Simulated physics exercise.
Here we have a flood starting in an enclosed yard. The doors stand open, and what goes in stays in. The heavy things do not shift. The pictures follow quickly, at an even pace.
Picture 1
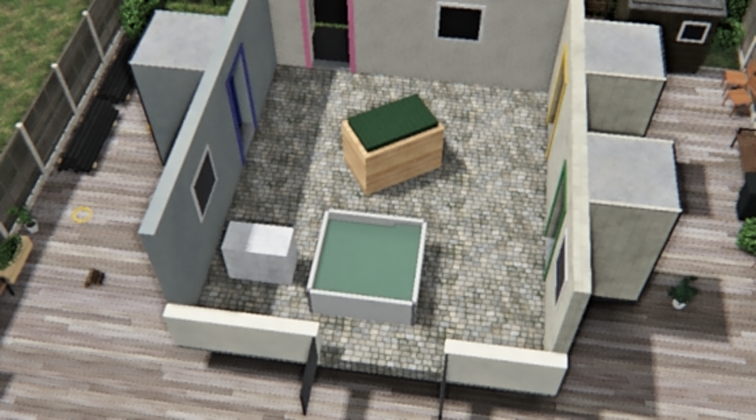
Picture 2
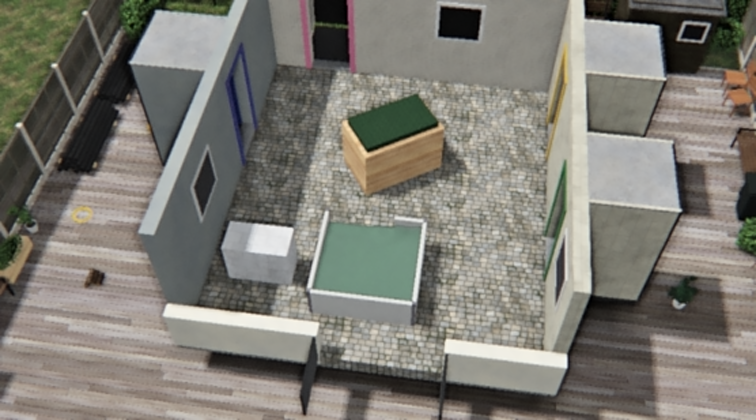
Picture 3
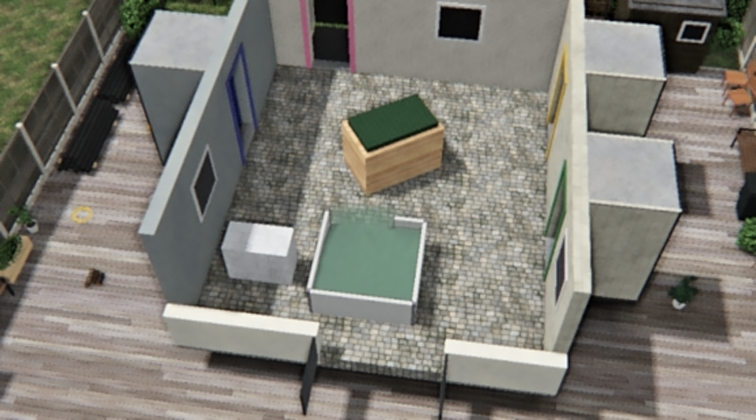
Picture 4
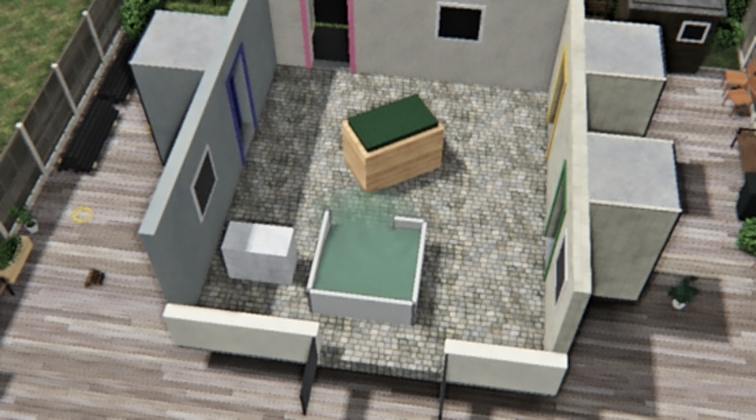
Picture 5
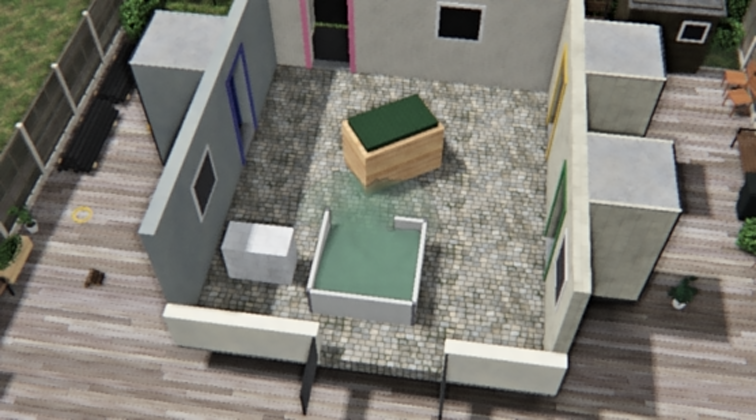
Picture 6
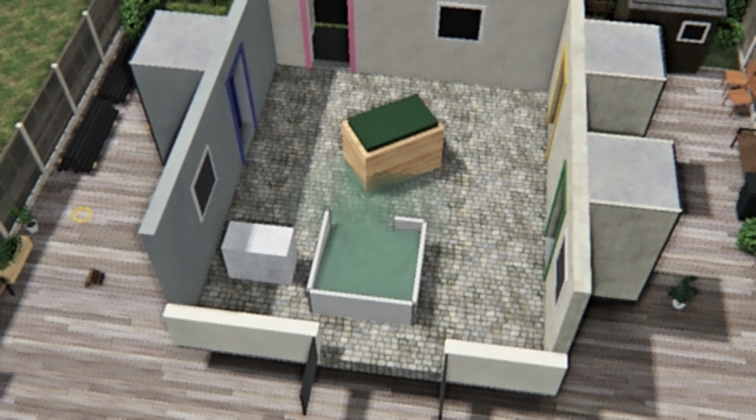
Green water pours through a gap in the open tank's far side and spreads across the paving.
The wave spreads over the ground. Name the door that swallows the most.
The pink doorway takes the most.
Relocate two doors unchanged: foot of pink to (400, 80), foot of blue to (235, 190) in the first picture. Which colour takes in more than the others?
Most goes in at the one in green.
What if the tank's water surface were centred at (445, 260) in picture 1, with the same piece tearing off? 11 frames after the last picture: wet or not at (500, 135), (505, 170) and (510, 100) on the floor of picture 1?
As listed: Wet, wet, flooded.
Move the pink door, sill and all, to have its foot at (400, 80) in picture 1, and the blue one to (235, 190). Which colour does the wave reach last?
That is the door marked pink.
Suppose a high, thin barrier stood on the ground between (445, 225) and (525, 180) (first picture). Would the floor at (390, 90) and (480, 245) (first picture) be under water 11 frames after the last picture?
In turn: Free of water, not flooded.
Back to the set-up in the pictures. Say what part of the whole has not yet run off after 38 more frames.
Near 96 in a hundred.
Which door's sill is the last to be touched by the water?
That is the green-painted one.
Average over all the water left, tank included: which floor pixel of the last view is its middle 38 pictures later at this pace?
Around (402, 169).
A moment on, water covers 20 % of the floor; green door not reached, pink door not reached, yellow door not reached, blue door not reached.
Next, water covers 40 % of the floor; green door not reached, pink door wet at the sill, nothing in, yellow door wet at the sill, nothing in, blue door wet at the sill, nothing in.
Then, water covers 50 % of the floor; green door a trickle in, pink door a trickle in, yellow door a trickle in, blue door a trickle in.
Later, water covers 75 % of the floor; green door a trickle in, pink door some in, yellow door a trickle in, blue door a trickle in.
In the end, water covers 95 % of the floor; green door some in, pink door some in, yellow door a trickle in, blue door a trickle in; the pink door has let in the most.
